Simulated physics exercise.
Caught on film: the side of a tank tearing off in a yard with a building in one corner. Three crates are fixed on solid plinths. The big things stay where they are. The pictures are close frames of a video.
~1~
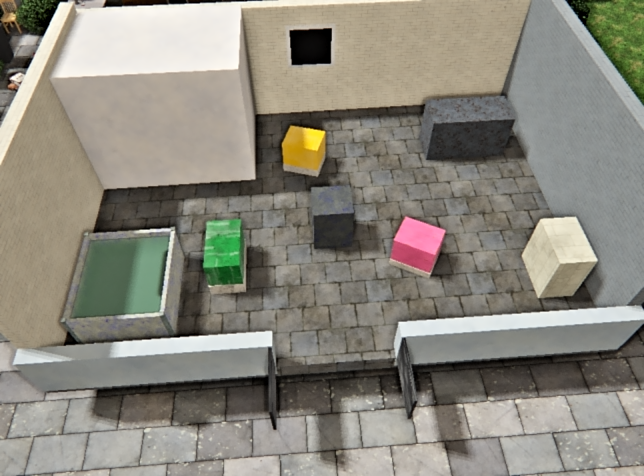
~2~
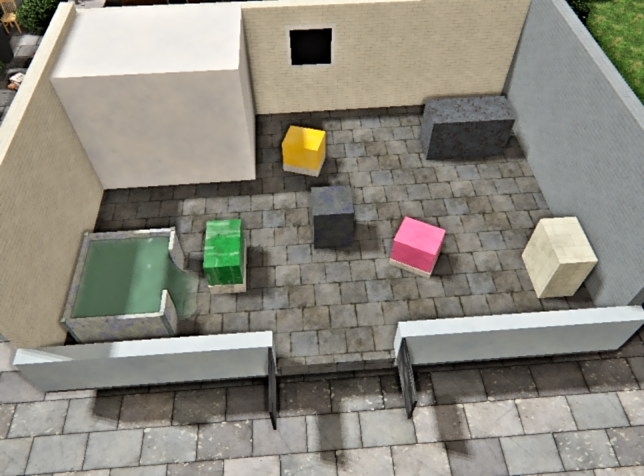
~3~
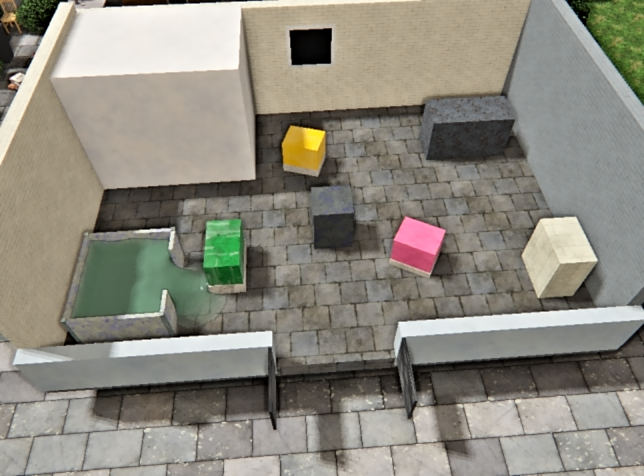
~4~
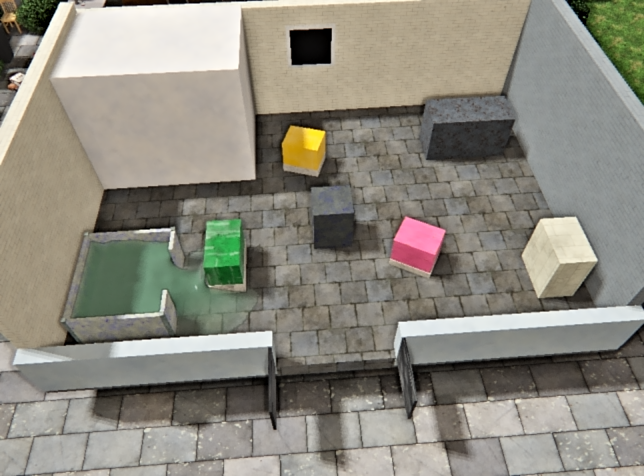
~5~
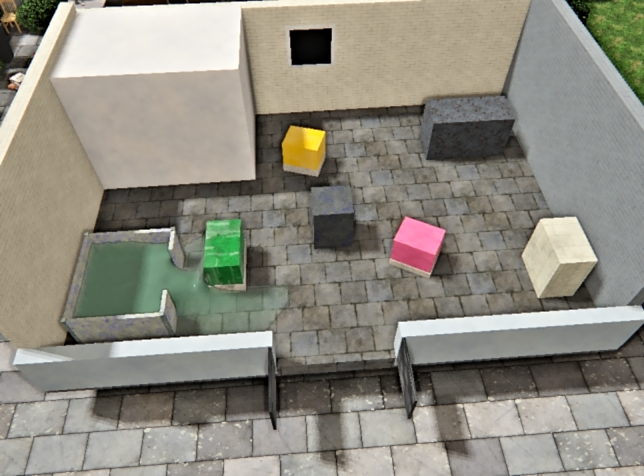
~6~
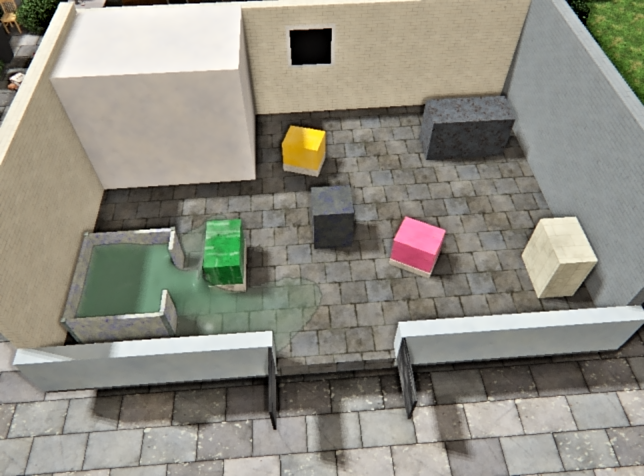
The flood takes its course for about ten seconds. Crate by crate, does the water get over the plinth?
One by one: The yellow crate keeps dry; the pink crate keeps dry; the green crate is soaked.
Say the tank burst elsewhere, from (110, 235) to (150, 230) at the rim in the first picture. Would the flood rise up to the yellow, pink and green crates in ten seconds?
Then: Yellow stays dry; pink keeps dry; green is spared.
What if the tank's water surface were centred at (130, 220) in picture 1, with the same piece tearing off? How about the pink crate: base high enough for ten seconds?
Then: Pink is spared.
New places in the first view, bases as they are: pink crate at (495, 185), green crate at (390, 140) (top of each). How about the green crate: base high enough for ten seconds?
In short: The green one remains dry.
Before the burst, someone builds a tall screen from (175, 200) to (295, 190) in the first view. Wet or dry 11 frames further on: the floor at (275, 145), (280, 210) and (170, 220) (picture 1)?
In that order: Free of water, covered, awash.
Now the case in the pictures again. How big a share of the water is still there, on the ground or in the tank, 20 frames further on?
About 92 per cent.
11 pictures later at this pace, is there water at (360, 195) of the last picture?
At that place: Free of water.
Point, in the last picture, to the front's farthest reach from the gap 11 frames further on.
Roughly at (518, 334).
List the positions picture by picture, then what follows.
The first picture shows still water in the open tank at (124, 275).
In the second picture, the front is at (185, 317), out from the gap at (174, 288).
In the third picture, water pours out at (174, 288) and has run to (222, 302).
In the fourth picture, the front is at (253, 297), out from the gap at (174, 288).
In the fifth picture, the front is at (284, 297), out from the gap at (174, 288).
In the sixth picture, the front is at (316, 295), out from the gap at (174, 288).
A moment on, water covers 20 % of the floor; the yellow crate not reached, the pink crate not reached, the green crate water round its plinth.
Next, water covers 30 % of the floor; the yellow crate water round its plinth, the pink crate water round its plinth, the green crate water round its plinth.
Then, water covers 45 % of the floor; the yellow crate water round its plinth, the pink crate water round its plinth, the green crate water round its plinth.
Later, water covers 60 % of the floor; the yellow crate water round its plinth, the pink crate water round its plinth, the green crate water round its plinth.
In the end, water covers 80 % of the floor; the yellow crate stayed above the water, the pink crate stayed above the water, the green crate was topped.
